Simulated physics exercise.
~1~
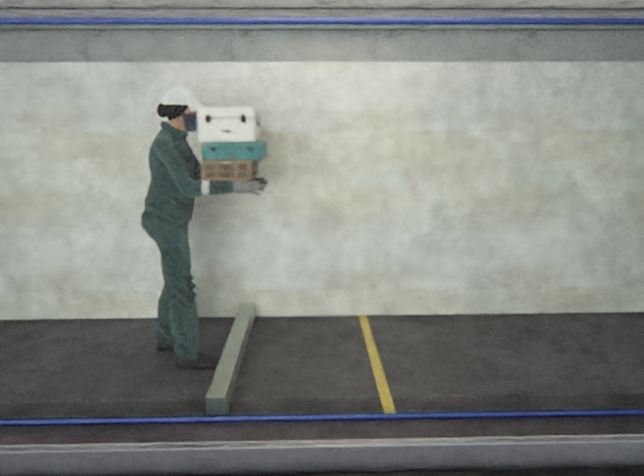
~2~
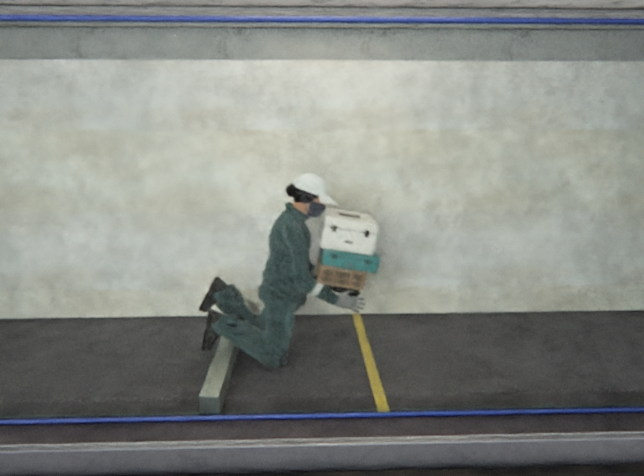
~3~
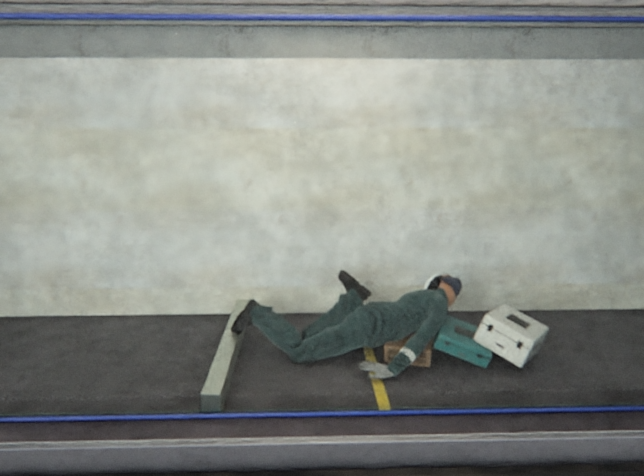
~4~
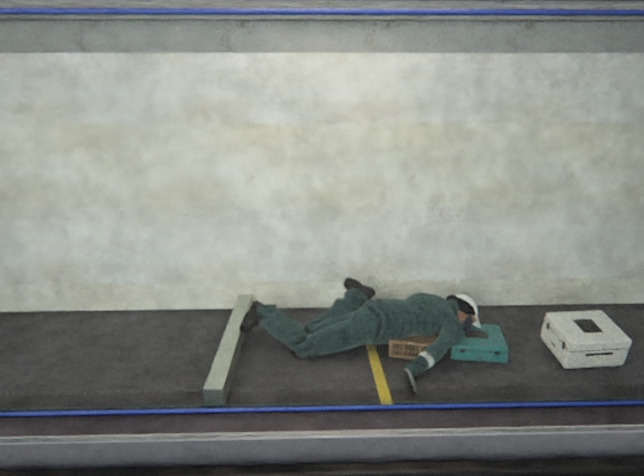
On a dark floor before a pale, mottled wall, a person in green coveralls and a white cap stands behind a low rail, holding a stacked brown crate, teal toolbox and white toolbox. The person pitches forward over the rail, knees bending and feet trailing, with the stack still held in front. The body drops flat toward the right as the load spills ahead across the yellow line. The white toolbox tips and slides farther right, away from the others. At the end, the person lies face down across the line, head by the teal toolbox, the crate just past the line.
